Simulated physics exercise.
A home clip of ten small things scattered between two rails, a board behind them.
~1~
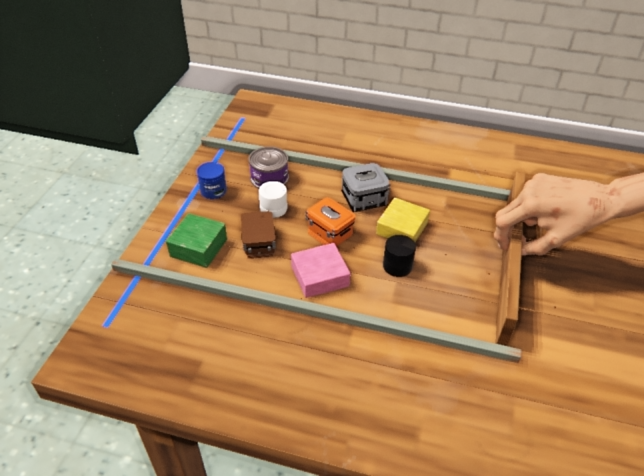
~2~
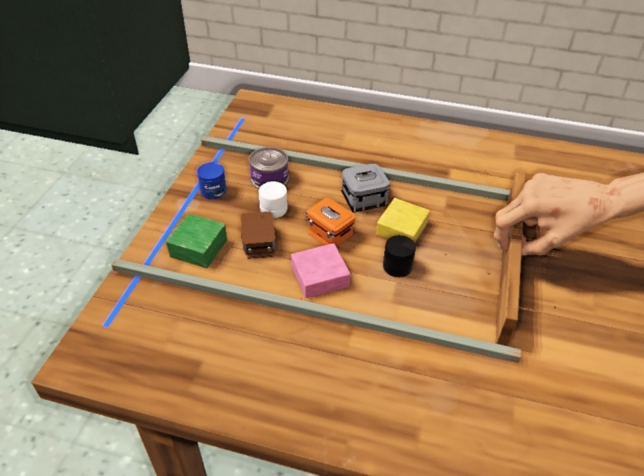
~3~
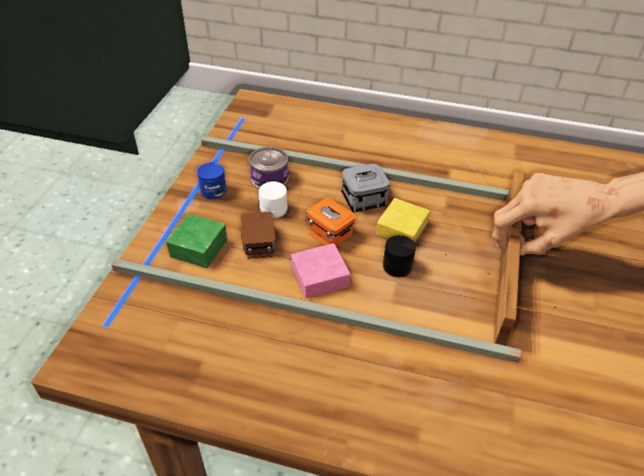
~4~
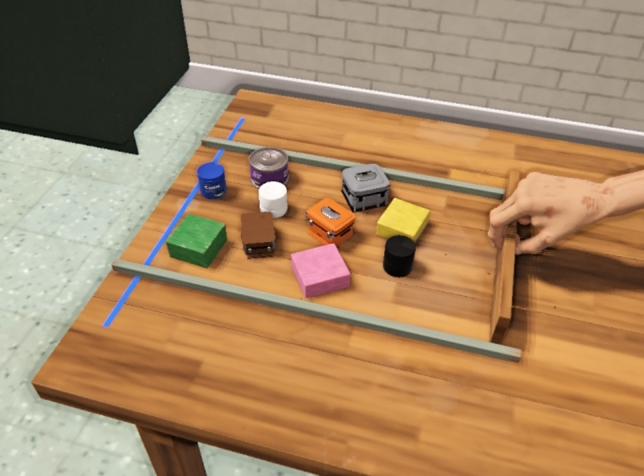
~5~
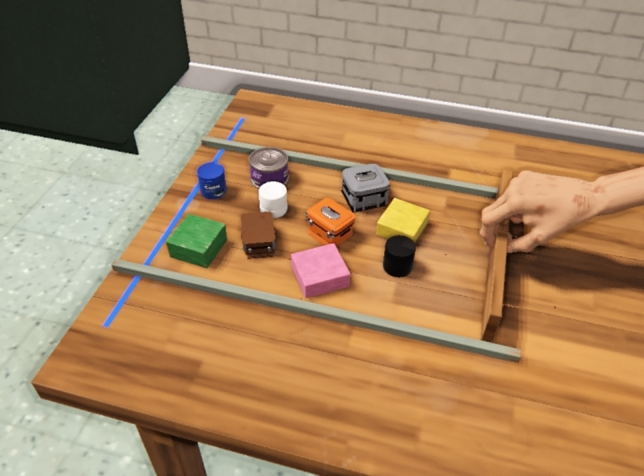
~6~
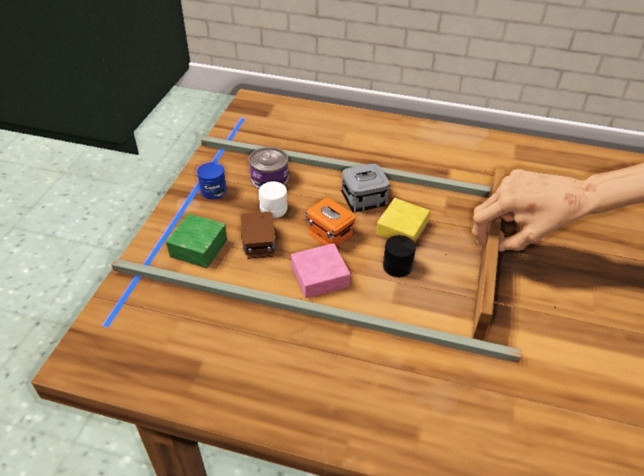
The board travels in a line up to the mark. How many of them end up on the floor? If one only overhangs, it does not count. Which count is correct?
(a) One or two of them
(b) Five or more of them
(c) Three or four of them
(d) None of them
Answer: B.
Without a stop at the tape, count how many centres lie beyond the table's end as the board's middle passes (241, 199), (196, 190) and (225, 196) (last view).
0, 6 and 1.
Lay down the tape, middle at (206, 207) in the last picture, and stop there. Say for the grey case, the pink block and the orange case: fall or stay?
The grey case? It is safe. The pink block? It is safe. The orange case? It does not stay.
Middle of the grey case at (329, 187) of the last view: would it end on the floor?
From that start, the object then is safe.
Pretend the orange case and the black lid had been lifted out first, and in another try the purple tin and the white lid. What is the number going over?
Tally per try: 5 / 4.
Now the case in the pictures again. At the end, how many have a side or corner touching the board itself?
That would be 4 of them.
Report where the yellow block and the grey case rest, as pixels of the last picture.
I'd say approximately (178, 181) and then (196, 149).
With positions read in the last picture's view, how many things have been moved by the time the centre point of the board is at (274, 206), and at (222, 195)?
Well, it's 10 at the first one and 10 at the second.
A little later, none off yet; blue tub at rest near (212, 181); green block at rest near (197, 241); purple tin at rest near (269, 168).
When it is over, the number that fall off is five or more; down, orange case, brown case, white lid, purple tin, green block and blue tub.
